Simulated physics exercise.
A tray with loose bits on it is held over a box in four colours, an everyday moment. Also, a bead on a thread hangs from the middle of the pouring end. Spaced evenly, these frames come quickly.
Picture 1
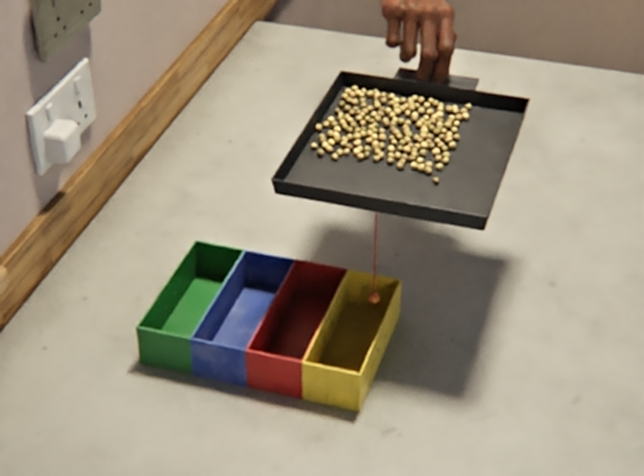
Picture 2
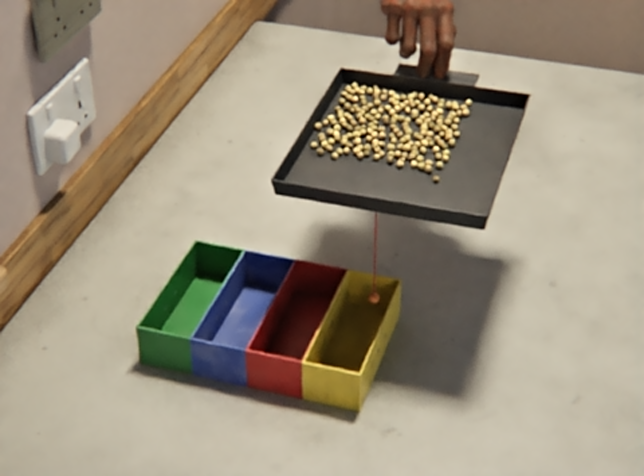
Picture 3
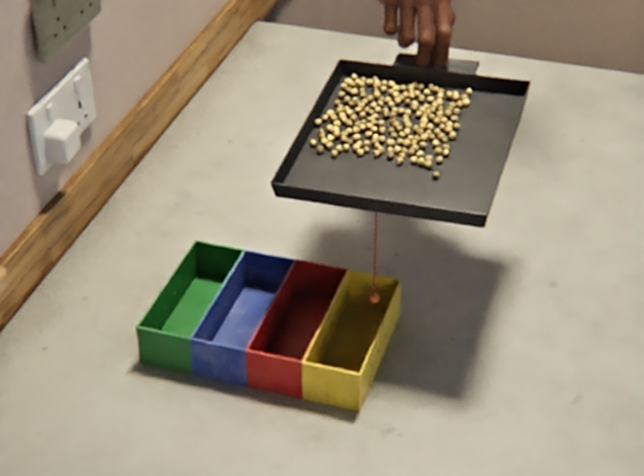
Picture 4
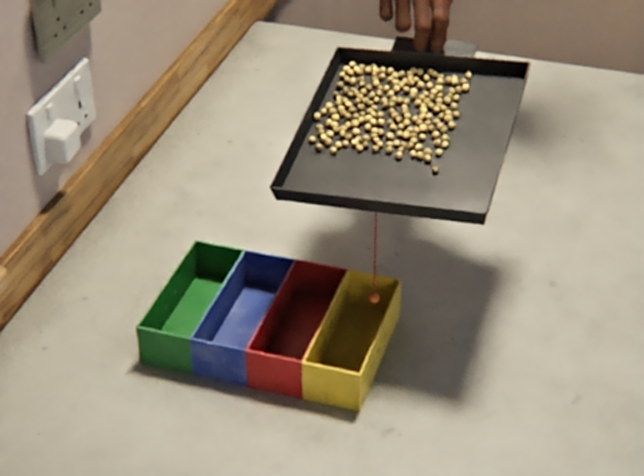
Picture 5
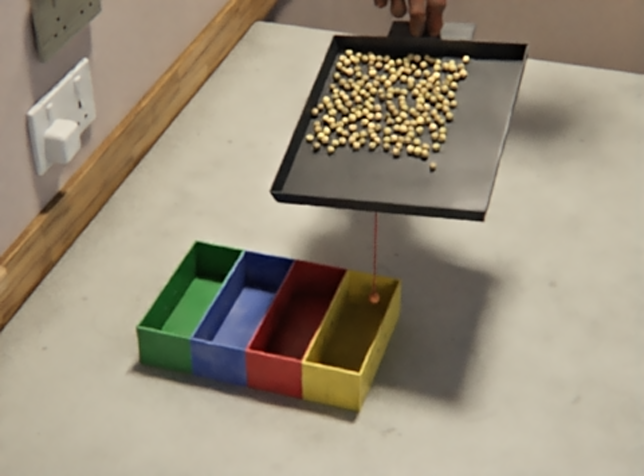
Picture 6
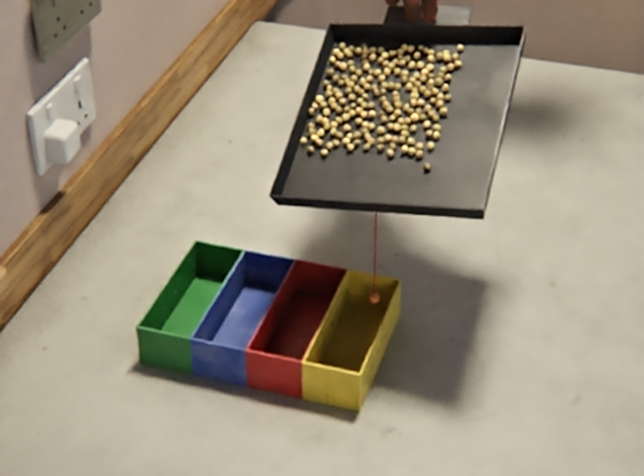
On a pale grey tabletop beside a wall with white sockets and wooden trim, the view looks down from above at an angle. A hand holds a black tray of soya beans, a red bead hanging on a thread beneath, above a box with green, blue, red and yellow cells. The hand raises the tray's far end, its near-left corner dips, and the beans begin shifting slightly leftward, while the camera stays still.
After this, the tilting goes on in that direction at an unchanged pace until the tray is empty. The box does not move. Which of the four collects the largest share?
The red one.
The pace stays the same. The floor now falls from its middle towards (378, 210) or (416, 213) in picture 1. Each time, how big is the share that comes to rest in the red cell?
Well, 30 percent for one and then 0 percent for the other.
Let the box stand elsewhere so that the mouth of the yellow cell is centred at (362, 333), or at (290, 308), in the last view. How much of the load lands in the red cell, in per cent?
It comes to roughly 40 per cent in one try and roughly 10 per cent in the next.
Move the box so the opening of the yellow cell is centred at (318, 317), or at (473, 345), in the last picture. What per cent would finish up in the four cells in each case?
Some 100 and then some 60 per cent.
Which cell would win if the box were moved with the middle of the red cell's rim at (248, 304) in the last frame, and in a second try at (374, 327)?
First place: The yellow cell; second place: That green cell.
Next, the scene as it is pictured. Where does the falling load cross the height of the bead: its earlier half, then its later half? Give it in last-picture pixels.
I'd put it at roughly (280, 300), and after that at roughly (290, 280).
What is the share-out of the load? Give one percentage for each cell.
In per cent: The green cell gets 0, the blue cell 30, the red cell 70 and the yellow cell 0.
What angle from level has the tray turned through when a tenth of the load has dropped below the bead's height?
That happens at close to 70 degrees.
Soon, tray tipped steeply; about two thirds on the tray; a small part in the blue cell; a small part in the red cell; about a quarter falling or outside the box.
A while on, tray tipped past a quarter turn; about a quarter on the tray; about half in the red cell; about a quarter in the blue cell; a stray few in the yellow cell; a small part falling or outside the box.
Towards the end, tray tipped past a quarter turn; about two thirds in the red cell; about a quarter in the blue cell; a stray few in the yellow cell; a stray few falling or outside the box.
Finally, tray tipped past a quarter turn; about two thirds in the red cell; about a quarter in the blue cell; a stray few in the yellow cell; none in the green cell; a stray few outside the box.
